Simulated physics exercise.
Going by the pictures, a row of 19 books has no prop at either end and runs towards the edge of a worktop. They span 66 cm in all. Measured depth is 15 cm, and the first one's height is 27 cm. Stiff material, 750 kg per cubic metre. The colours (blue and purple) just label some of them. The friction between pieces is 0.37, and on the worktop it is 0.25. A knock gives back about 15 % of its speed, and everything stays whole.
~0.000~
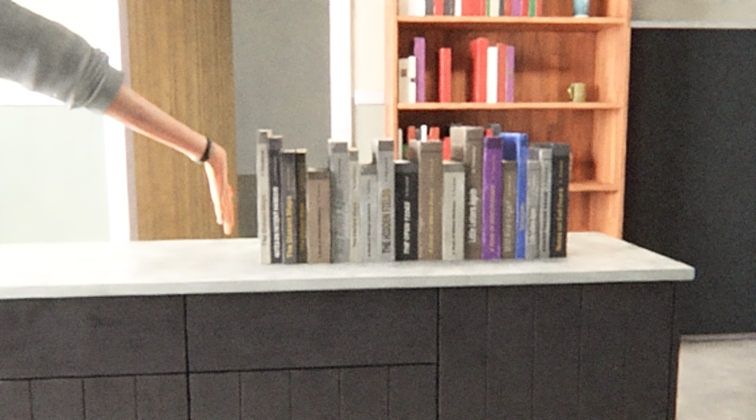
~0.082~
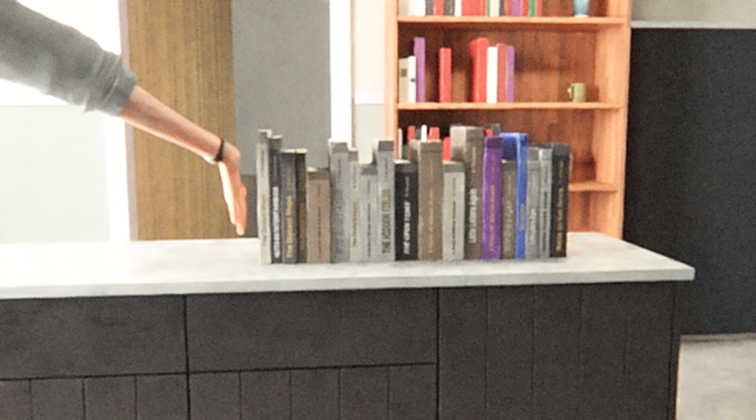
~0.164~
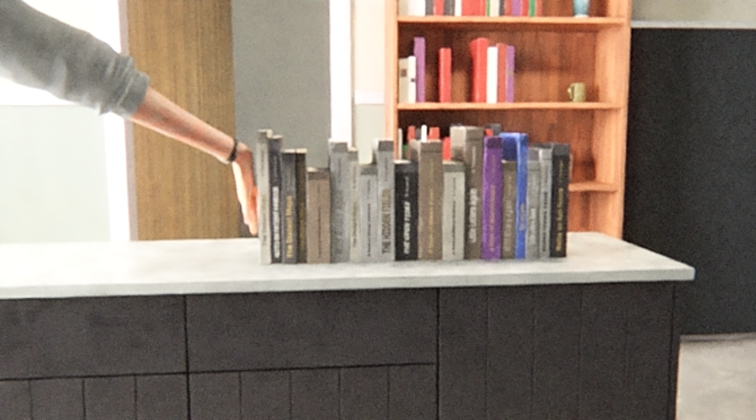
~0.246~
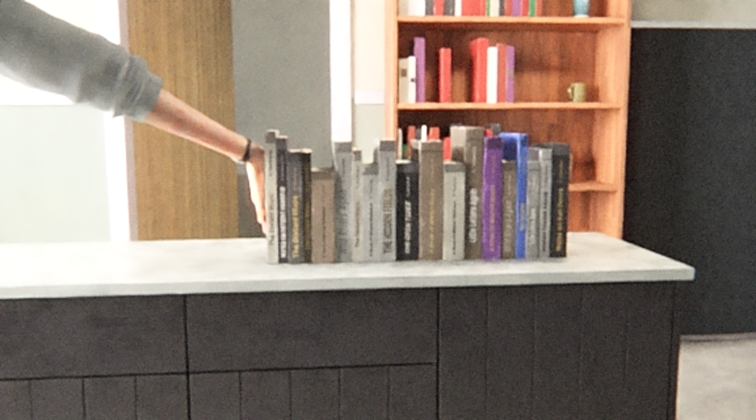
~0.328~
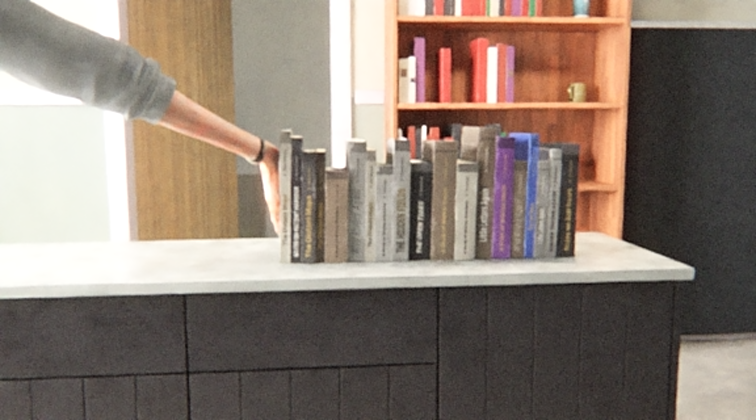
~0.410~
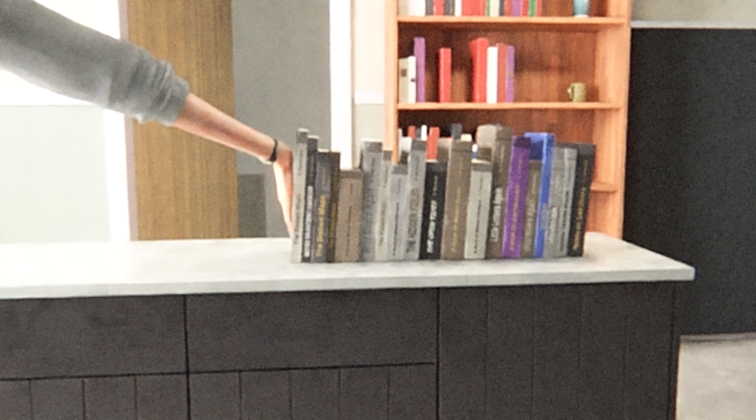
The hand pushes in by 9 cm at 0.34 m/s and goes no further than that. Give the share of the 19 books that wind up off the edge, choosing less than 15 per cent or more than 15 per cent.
I would say less than 15 per cent of them.
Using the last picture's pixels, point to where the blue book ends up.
Its middle finishes near pixel (606, 214) of the last picture.
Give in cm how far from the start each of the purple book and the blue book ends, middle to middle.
The purple one ends around 20 cm from its start and the blue one around 20 cm.
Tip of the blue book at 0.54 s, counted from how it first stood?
About 15 degrees.
After 0.54 s, none of the 19 books off the edge, 19 disturbed; blue book 13° from how it stood; purple book 13° from how it stood.
After 1.04 s, 1 of the 19 books off the edge; blue book 49° from how it stood; purple book 47° from how it stood.
In the end (1.6 s), 1 of the 19 books off the edge; blue book 56° from how it stood; purple book 56° from how it stood. That is 5 per cent. From the last view, middles, blue book near (606, 214), purple book near (566, 210).
